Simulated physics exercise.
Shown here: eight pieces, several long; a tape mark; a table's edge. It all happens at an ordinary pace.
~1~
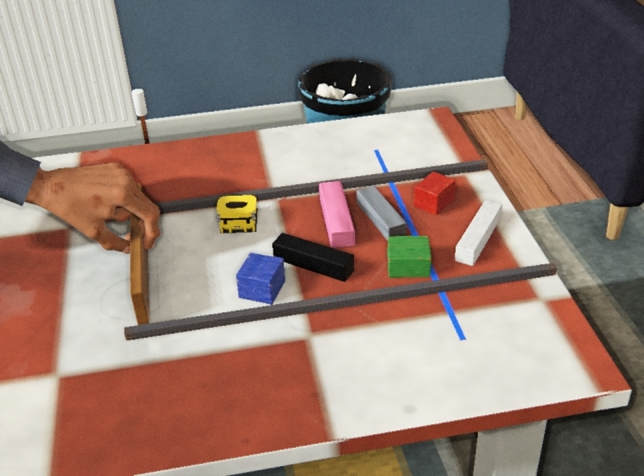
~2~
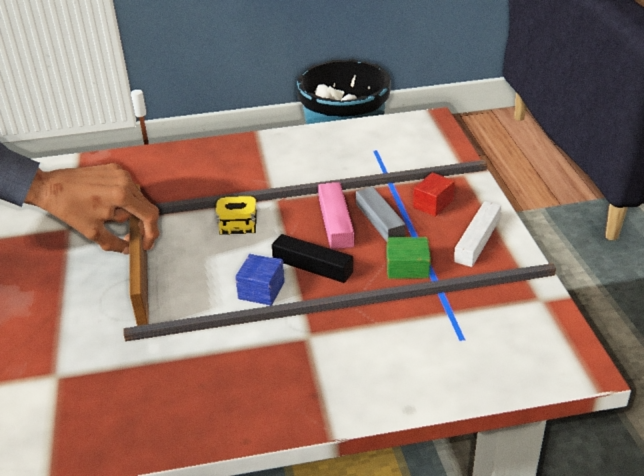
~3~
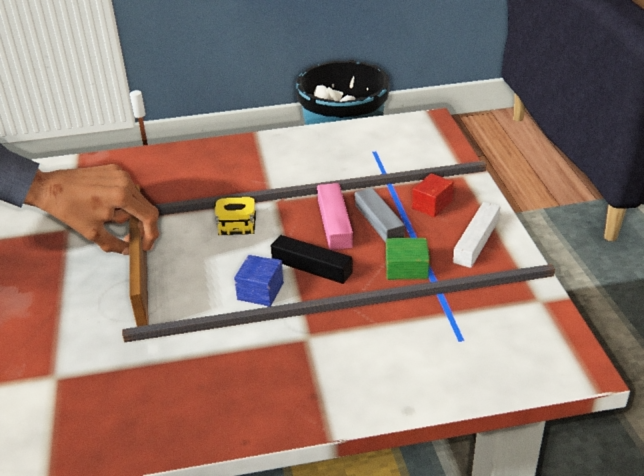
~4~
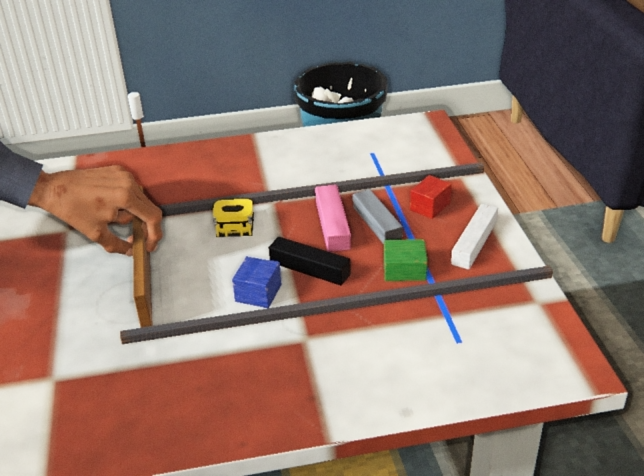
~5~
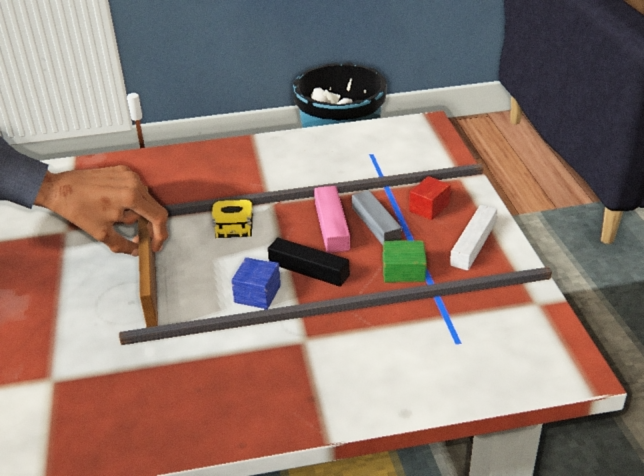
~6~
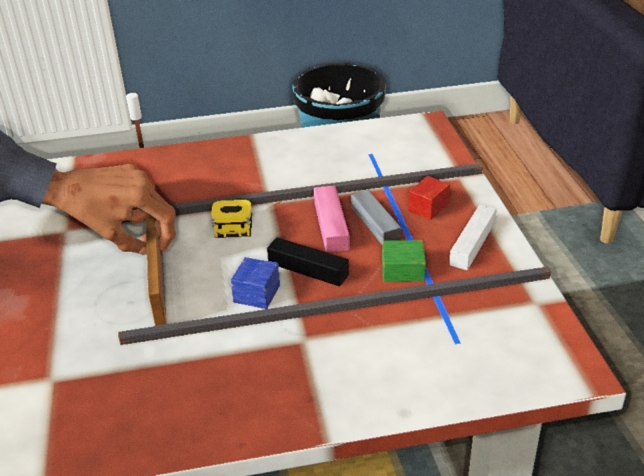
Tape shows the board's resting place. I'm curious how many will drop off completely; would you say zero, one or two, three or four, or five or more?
So the push knocks none of them off, going by the tape.
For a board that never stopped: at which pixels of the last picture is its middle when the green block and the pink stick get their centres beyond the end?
Estimated middle: (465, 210), and (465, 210) for the other.
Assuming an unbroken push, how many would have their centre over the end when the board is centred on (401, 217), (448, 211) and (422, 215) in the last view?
0; 3; 1.
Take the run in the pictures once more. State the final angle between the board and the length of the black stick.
The angle is about 35 degrees.
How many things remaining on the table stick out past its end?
1 overhanging.
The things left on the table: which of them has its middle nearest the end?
Red block.
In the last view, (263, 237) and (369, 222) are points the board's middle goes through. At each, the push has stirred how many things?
I get 3 at the one place and 8 at the other.
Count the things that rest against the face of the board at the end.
3.
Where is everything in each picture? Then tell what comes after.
White bar (479, 232); red block (435, 193); green block (409, 257); board (139, 251); tape (413, 230), in the first frame.
Red block (434, 194); grey stick (380, 214), in the second frame.
Green block (407, 259); black stick (311, 259), in the third frame.
White bar (475, 235); blue block (257, 282), in the fourth frame.
Red block (430, 198); pink stick (332, 218), in the fifth frame.
White bar (474, 236); red block (429, 198); green block (403, 261); board (155, 252); tape (408, 234), in the sixth frame.
A little later, none off yet; white bar at rest near (474, 236); red block at rest near (429, 198); green block at rest near (403, 261).
Next, none off yet; white bar at rest near (474, 236); red block at rest near (429, 198); green block moving near (409, 262).
Later still, none off yet; white bar moving near (483, 233); red block shifted about its own width near (461, 192); green block shifted about its own width near (450, 262).
When it is over, the number that fall off is zero.
